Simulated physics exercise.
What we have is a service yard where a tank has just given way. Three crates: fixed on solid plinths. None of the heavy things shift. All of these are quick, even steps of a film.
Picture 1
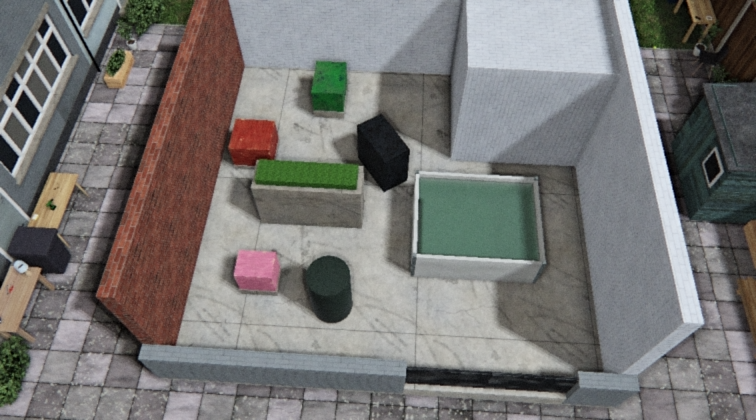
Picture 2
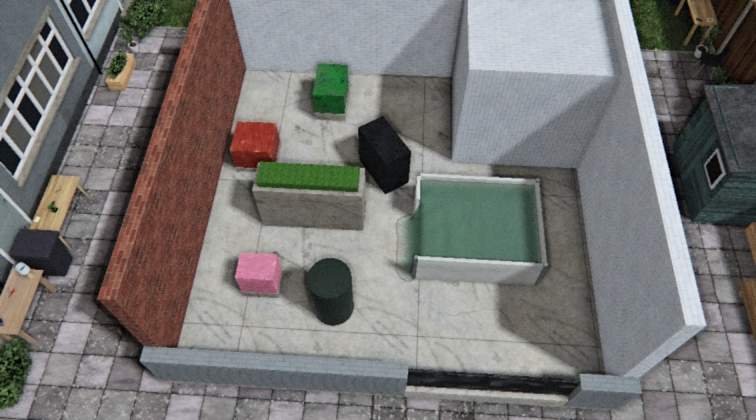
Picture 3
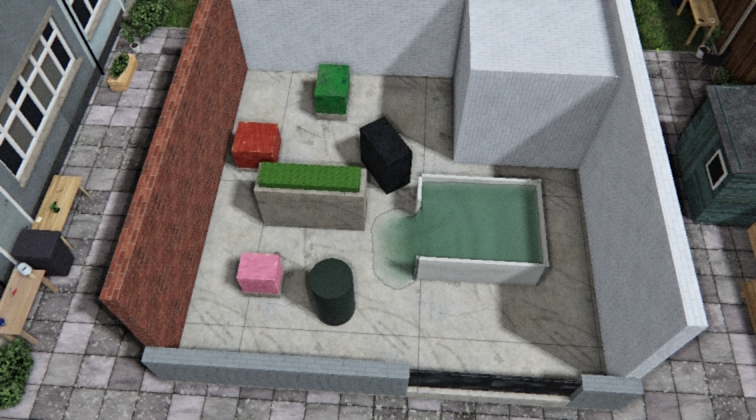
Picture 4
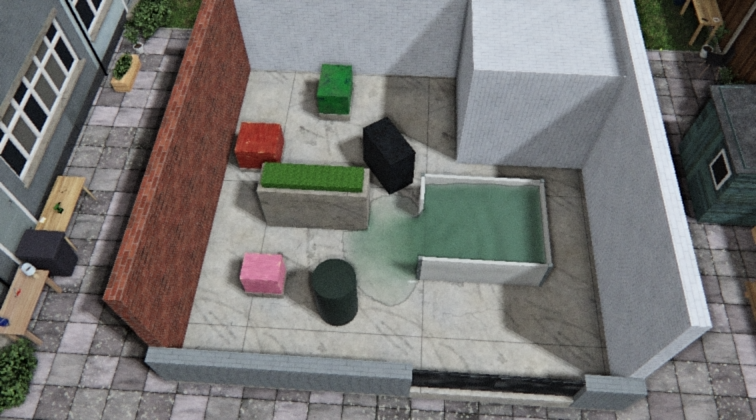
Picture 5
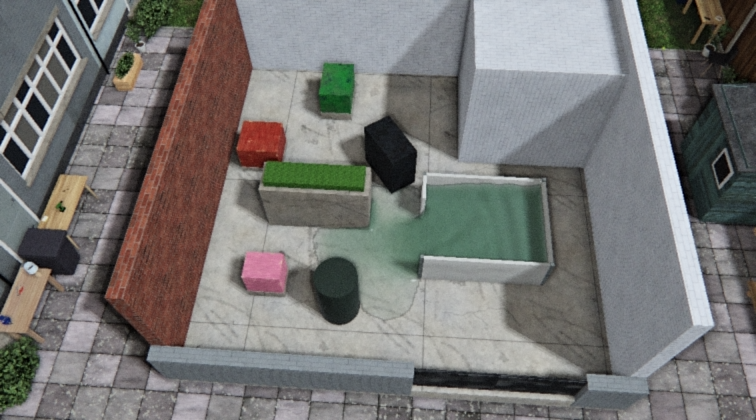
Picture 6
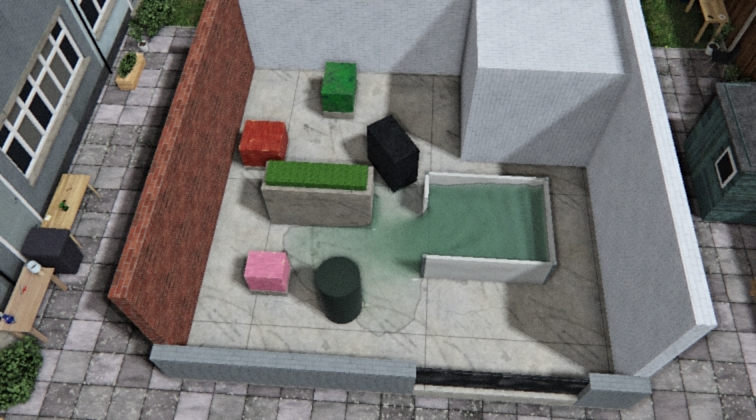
In a walled service yard paved with pale slabs, seen from high above, a red brick wall stands left and pale walls rise behind and right. A white-walled tank of green water sits right of centre, with red, green and pink crates, a hedge-topped planter, a black block and a dark cylinder to its left. The tank's left side opens and water spreads leftward between planter and cylinder, while the view shifts very slightly.
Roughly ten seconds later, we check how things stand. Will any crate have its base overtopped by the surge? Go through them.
Outcome: The green crate will not be touched; the red crate will be touched; the pink crate will be touched.
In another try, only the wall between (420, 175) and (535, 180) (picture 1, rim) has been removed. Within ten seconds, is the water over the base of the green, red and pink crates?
Result: Green crate gets overtopped, red crate gets overtopped, pink crate is left untouched.
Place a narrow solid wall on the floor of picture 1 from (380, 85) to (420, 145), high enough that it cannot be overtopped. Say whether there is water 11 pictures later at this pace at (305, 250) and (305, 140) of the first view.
In order, I'd call them inundated and inundated.
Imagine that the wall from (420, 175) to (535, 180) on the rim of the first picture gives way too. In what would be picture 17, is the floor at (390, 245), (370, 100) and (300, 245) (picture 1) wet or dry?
Going through them in turn: Still unsoaked, then reached by the flood, then still unsoaked.
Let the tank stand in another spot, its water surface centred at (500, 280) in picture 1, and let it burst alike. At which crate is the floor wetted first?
My pick is the pink one.
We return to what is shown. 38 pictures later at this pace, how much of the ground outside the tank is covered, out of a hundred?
About 80 per cent.
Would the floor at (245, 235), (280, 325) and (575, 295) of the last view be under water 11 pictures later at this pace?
Result by point, in sequence: Waterlogged, then waterlogged, then unwetted.
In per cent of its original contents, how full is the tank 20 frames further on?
Roughly 32 percent.
A moment on, water covers 25 % of the floor; the green crate not reached, the red crate not reached, the pink crate water round its plinth.
Next, water covers 40 % of the floor; the green crate water round its plinth, the red crate water round its plinth, the pink crate water round its plinth.
Then, water covers 55 % of the floor; the green crate water round its plinth, the red crate water round its plinth, the pink crate water round its plinth.
Later, water covers 80 % of the floor; the green crate water round its plinth, the red crate water round its plinth, the pink crate water round its plinth.
In the end, water covers 100 % of the floor; the green crate stayed above the water, the red crate was topped, the pink crate was topped.
